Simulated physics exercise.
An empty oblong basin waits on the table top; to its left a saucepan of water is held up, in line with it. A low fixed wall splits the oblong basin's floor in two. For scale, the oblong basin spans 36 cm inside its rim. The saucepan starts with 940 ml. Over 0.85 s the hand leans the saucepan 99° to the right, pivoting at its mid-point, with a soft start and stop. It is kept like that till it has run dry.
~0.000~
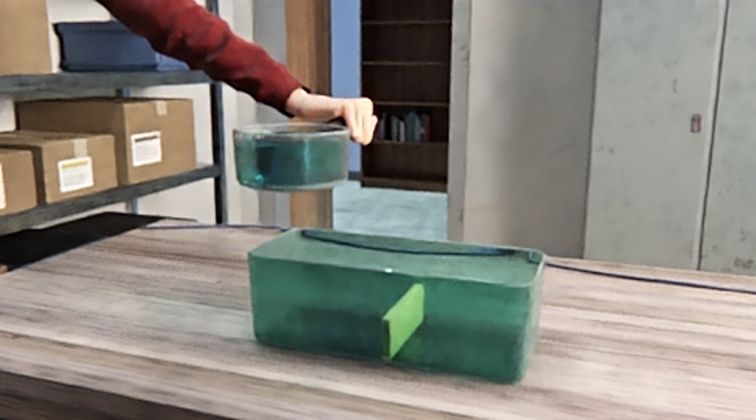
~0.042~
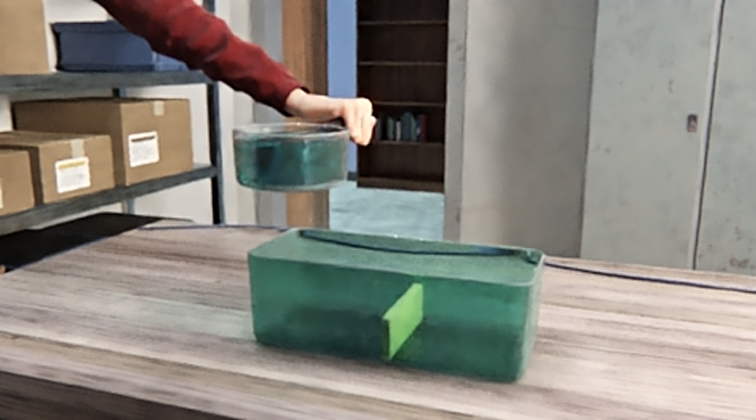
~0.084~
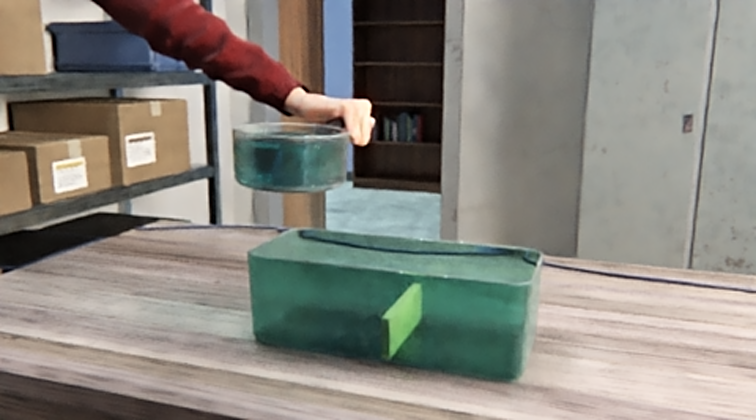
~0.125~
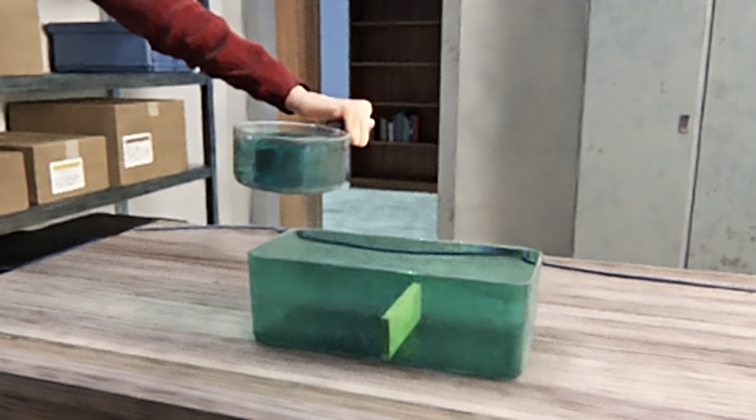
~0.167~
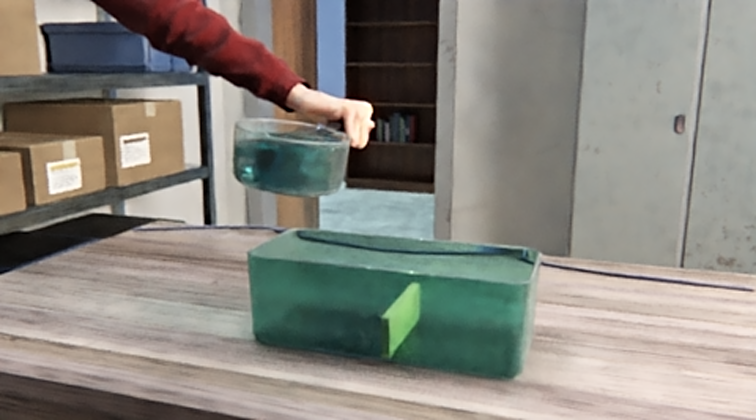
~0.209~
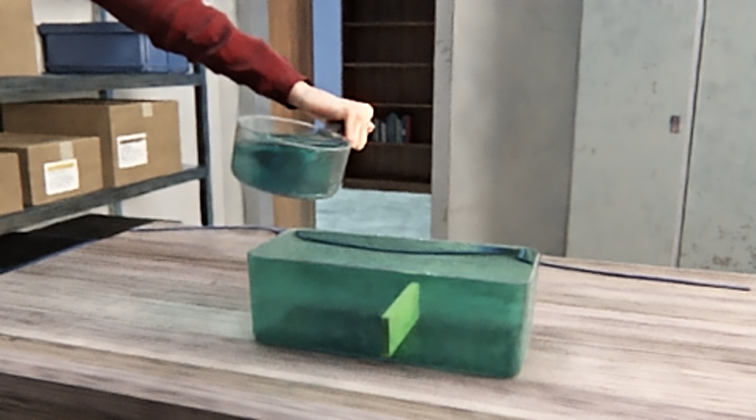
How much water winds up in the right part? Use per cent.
About 19 per cent.
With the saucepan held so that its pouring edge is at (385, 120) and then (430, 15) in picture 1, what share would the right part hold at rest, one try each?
First 75, then 75 per cent.
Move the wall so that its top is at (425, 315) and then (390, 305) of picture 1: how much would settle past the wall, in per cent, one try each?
In turn about 15 and 50 per cent.
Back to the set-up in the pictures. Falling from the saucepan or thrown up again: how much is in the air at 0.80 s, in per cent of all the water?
Near 6 in a hundred.
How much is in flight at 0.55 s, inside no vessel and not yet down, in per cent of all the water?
Some 34 per cent.
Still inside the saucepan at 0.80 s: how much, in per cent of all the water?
Some 9 per cent.
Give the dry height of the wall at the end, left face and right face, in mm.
Some 24 mm on the left and 46 mm on the right.
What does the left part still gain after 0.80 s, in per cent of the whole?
About 10 per cent.
By 0.55 s the tilt is 72° and 47 per cent is still to pour, 14 is left of the wall and 4 right of it.
By 0.80 s the tilt is 98° and 9 per cent is still to pour, 67 is left of the wall and 18 right of it.
By 1.07 s the tilt is 99° and 1 per cent is still to pour, 75 is left of the wall and 19 right of it.
By 1.35 s the tilt is 99° and 0 per cent is still to pour, 78 is left of the wall and 19 right of it.
At rest 78 per cent lies left of the wall, 19 right of it and 3 outside.
